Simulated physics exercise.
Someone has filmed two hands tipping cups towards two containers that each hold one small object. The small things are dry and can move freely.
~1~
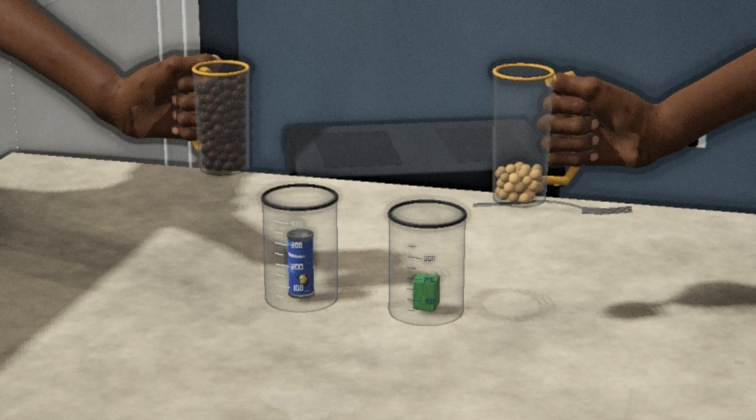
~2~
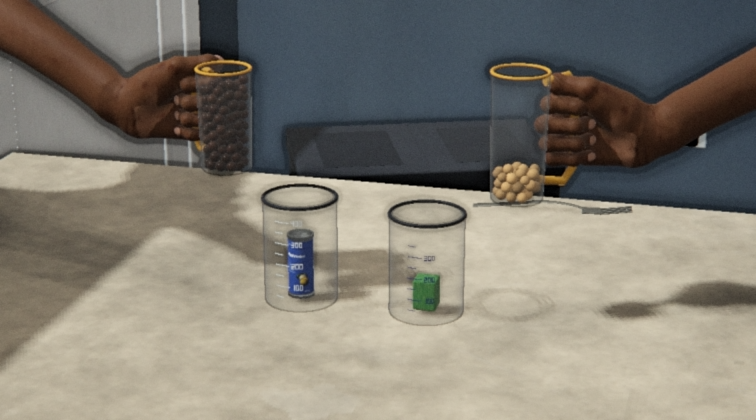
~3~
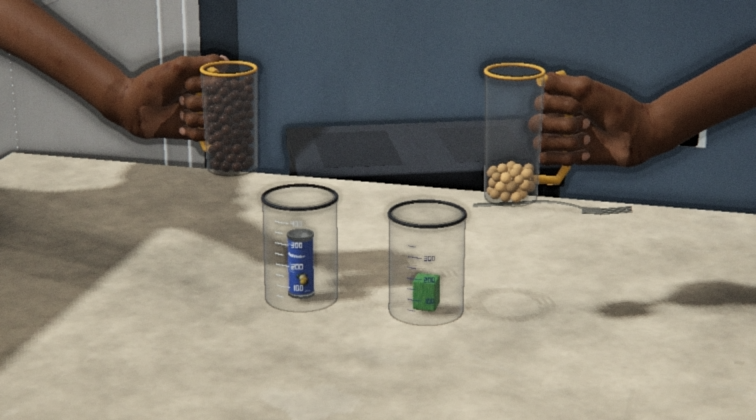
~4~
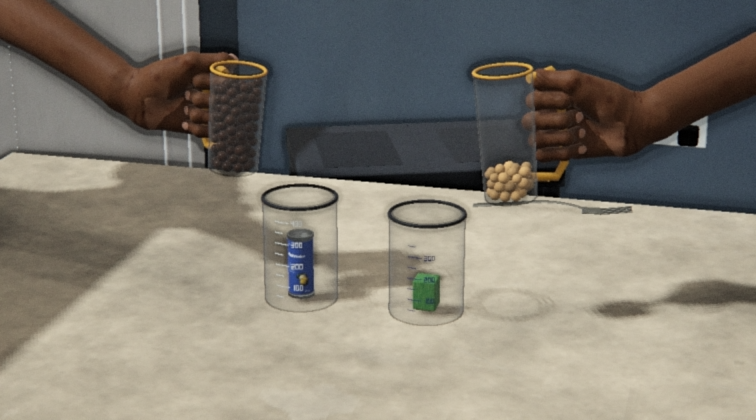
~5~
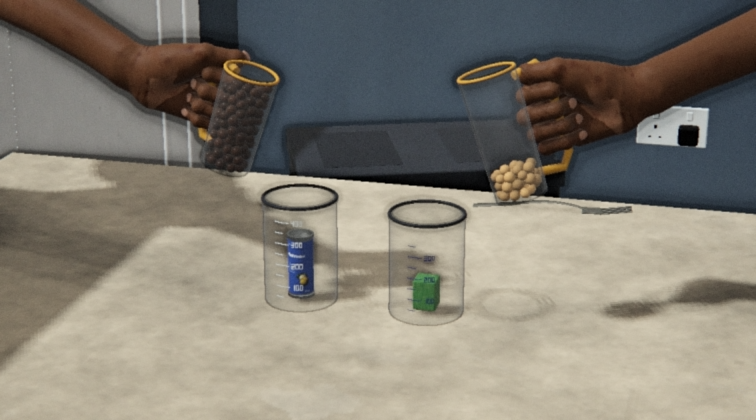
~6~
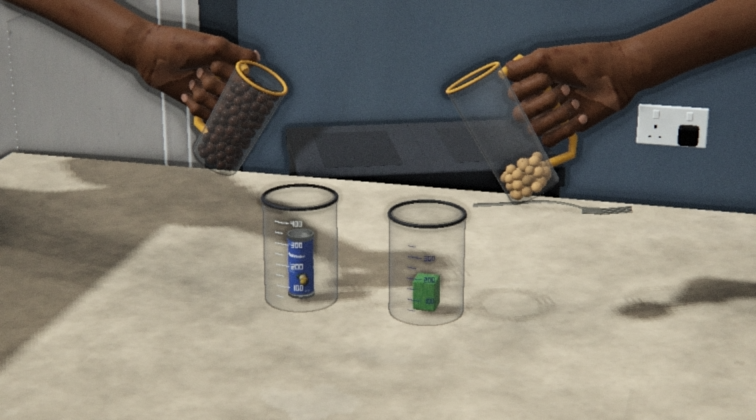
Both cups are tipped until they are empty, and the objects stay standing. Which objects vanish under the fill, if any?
The left object pokes through and the right object pokes through.
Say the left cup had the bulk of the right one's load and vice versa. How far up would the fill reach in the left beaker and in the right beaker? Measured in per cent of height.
I'd expect close to 20 on the left side and 50 on the right side.
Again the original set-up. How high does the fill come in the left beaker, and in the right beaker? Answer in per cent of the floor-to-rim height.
I'd say the left reaches about 55 in a hundred of its height, and the right about 20 in a hundred.
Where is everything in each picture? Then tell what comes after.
Small tin in the left beaker at (301, 264), reaching about half way up; left cup at (223, 118), nearly full of chocolate balls; small block in the right beaker at (426, 292), a quarter of its height or less; right cup at (521, 136), a quarter full of round wooden beads, in the first frame.
Left cup at (225, 119), upright; right cup at (519, 136), upright, in the second frame.
Left cup at (230, 119), upright; right cup at (513, 136), upright, in the third frame.
Left cup at (236, 119), tipped 5°; right cup at (507, 135), tipped 5°, in the fourth frame.
Left cup at (238, 120), tipped 18°; right cup at (504, 135), tipped 18°, in the fifth frame.
Small tin in the left beaker at (301, 264); left cup at (238, 120), tipped 30°; small block in the right beaker at (426, 292); right cup at (504, 135), tipped 30°, in the sixth frame.
Then, 0.37 s past the last view, left beaker empty, all of its cupful still in the cup; right beaker empty, all of its cupful still in the cup.
Then, 0.76 s past the last view, left beaker nearly empty, nearly all of its cupful still in the cup; right beaker empty, all of its cupful still in the cup.
Then, 1.23 s past the last view, left beaker a third full, none of its cupful still in the cup; right beaker nearly empty, none of its cupful still in the cup.
Finally, left beaker half full (surface near (301, 241)), nothing beside it; right beaker nearly empty (surface near (426, 288)), nothing beside it; the left thing is still showing; the right thing is still showing.
